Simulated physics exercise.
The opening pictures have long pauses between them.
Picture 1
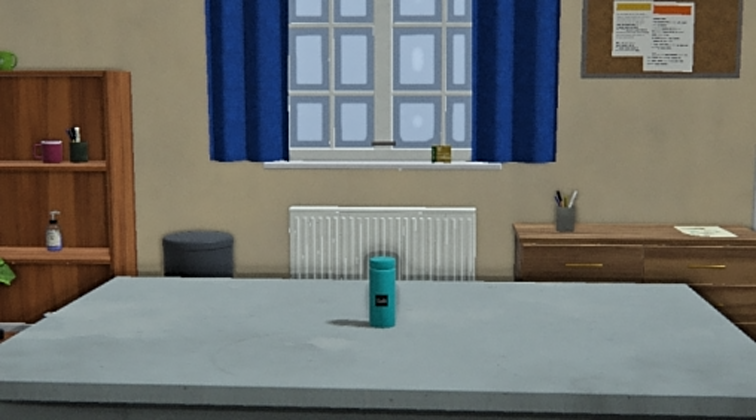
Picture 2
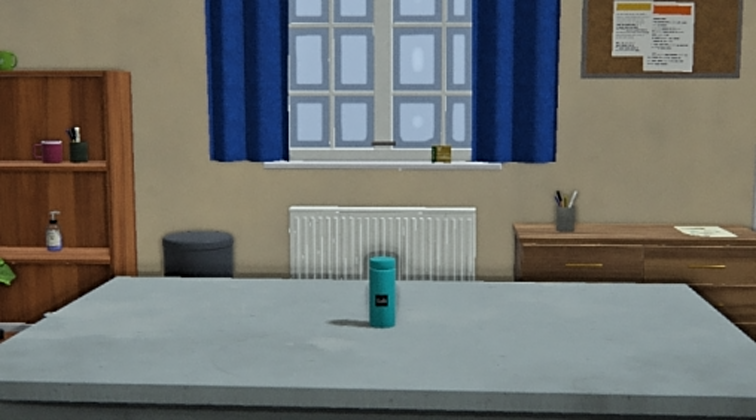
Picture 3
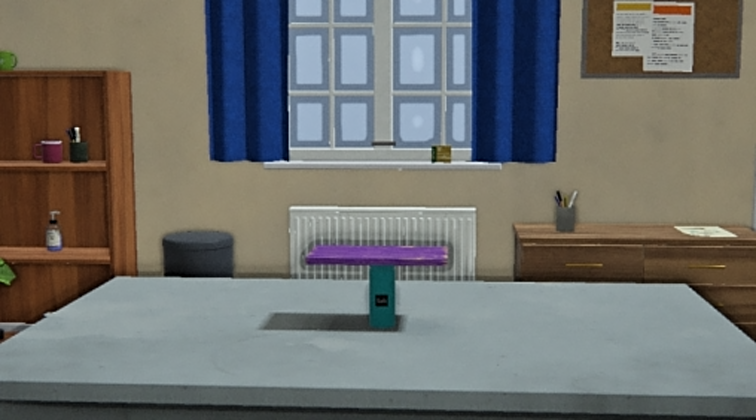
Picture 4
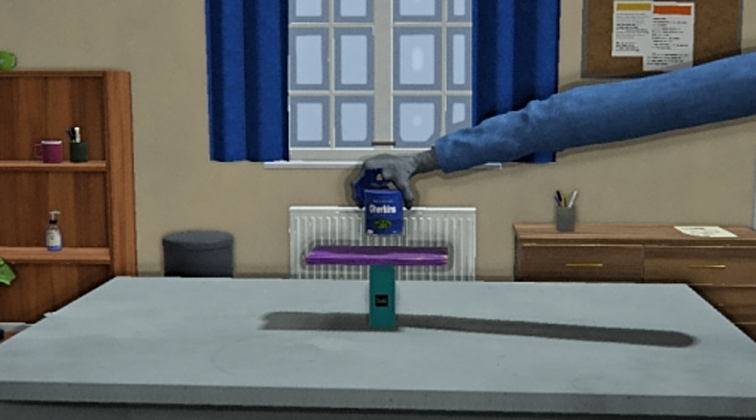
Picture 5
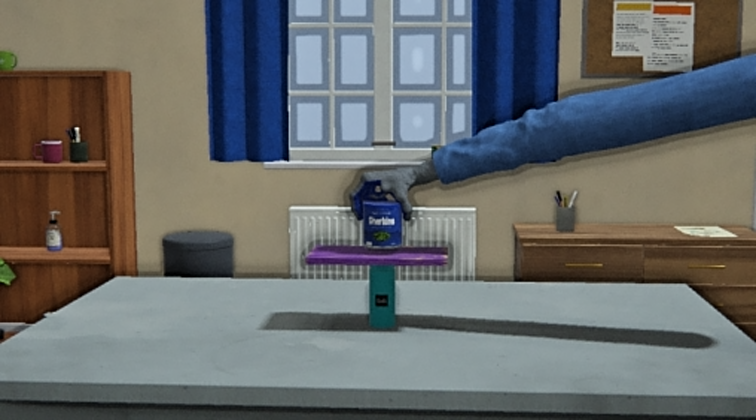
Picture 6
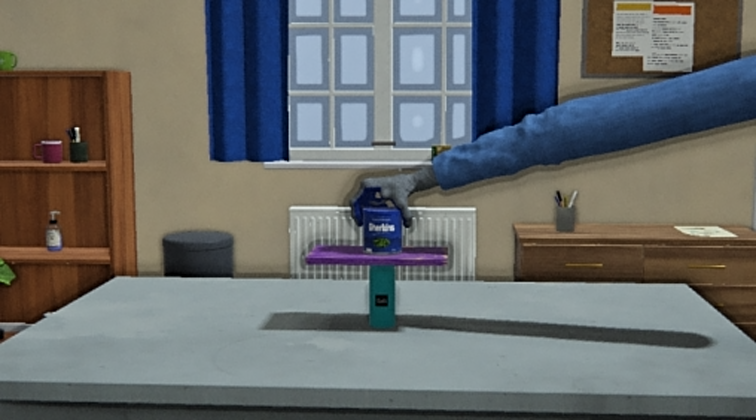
The clip opens on a teal canister standing alone on a grey table, before a window with blue curtains. A purple board then appears lying across its top, and a gloved hand on a blue-sleeved arm reaches in from the right, lowering a blue tin onto the board and keeping hold of it.
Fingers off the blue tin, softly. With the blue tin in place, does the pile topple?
The stack stands firm.
Then, 0.30 s on from there, no change.
Then, 0.70 s on from there, blue tin resting near (383, 231).
In the end, all 3 unmoved. At the end, from the last picture's camera, blue tin near (383, 231). The stack keeps its balance.
